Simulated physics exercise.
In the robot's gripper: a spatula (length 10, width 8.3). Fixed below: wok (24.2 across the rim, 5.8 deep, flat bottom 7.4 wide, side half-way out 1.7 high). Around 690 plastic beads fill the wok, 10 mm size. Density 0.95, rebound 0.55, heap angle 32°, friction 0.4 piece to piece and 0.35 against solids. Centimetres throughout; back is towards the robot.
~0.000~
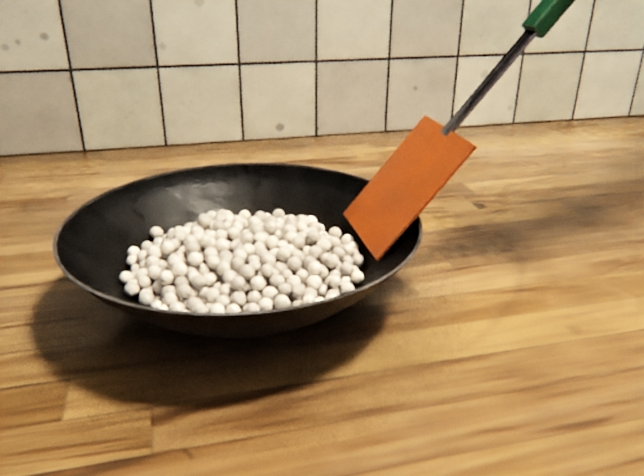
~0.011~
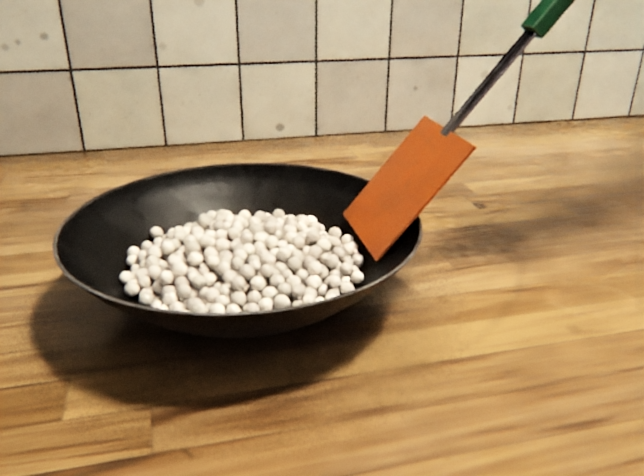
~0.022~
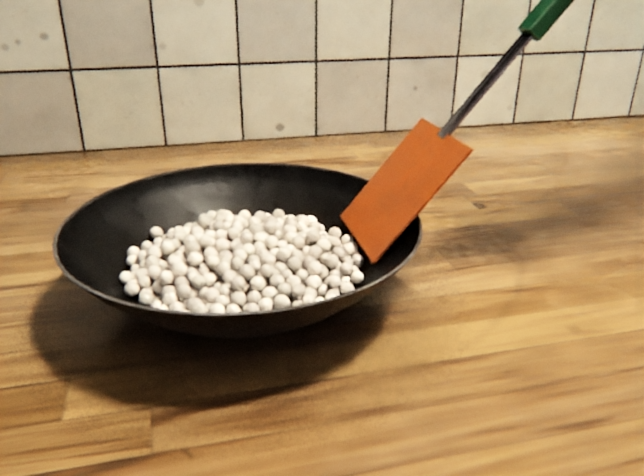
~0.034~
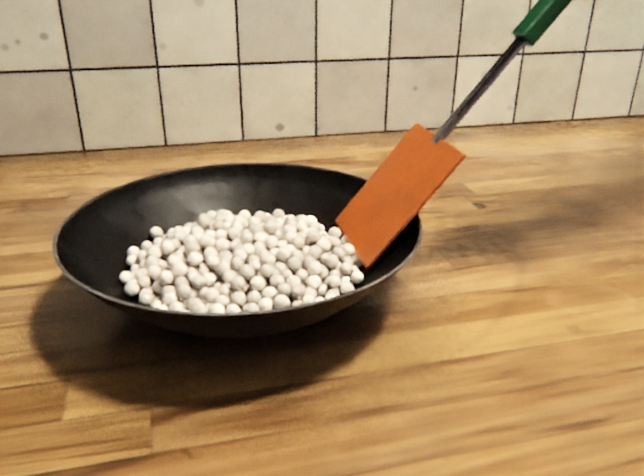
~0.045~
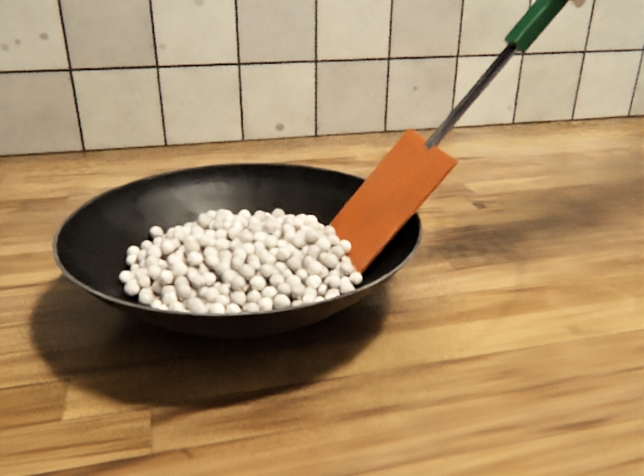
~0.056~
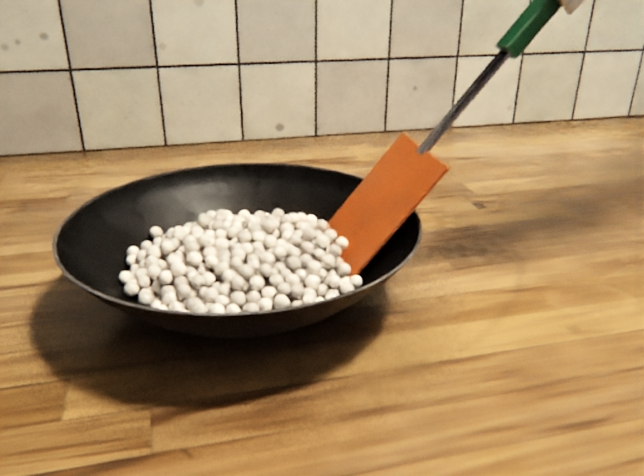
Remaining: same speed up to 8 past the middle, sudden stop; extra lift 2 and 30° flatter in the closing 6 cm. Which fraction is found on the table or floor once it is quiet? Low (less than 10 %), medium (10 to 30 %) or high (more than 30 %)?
Answer: Medium; 10 to 30 % of the plastic beads finish on the table or floor.
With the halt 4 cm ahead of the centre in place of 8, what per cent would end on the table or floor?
In that case some 0 per cent.
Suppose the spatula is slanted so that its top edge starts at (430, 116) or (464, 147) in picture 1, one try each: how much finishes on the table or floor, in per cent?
About 20 and 15 per cent.
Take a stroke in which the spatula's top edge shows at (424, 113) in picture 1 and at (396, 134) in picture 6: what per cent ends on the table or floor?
Some 25 per cent.
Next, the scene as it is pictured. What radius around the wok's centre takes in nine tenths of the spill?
Roughly 30 cm.
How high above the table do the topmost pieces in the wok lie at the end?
Roughly 7.5 cm.
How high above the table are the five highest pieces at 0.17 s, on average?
Roughly 5 cm.
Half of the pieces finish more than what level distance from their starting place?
Roughly 6 cm.
After 0.17 s, sloping 50°, highest piece 5 above the table; 689 in the wok.
After 0.28 s, sloping 39°, highest piece 7 above the table; 689 in the wok.
After 0.54 s, sloping 20°, highest piece 8 above the table; 558 in the wok, 118 on the table or floor, 13 on the blade or in flight.
After 1.59 s, sloping 20°, highest piece 7 above the table; 552 in the wok, 137 on the table or floor.
In the end, 552 in the wok, 137 on the table or floor. That is 20 % on the table or floor.
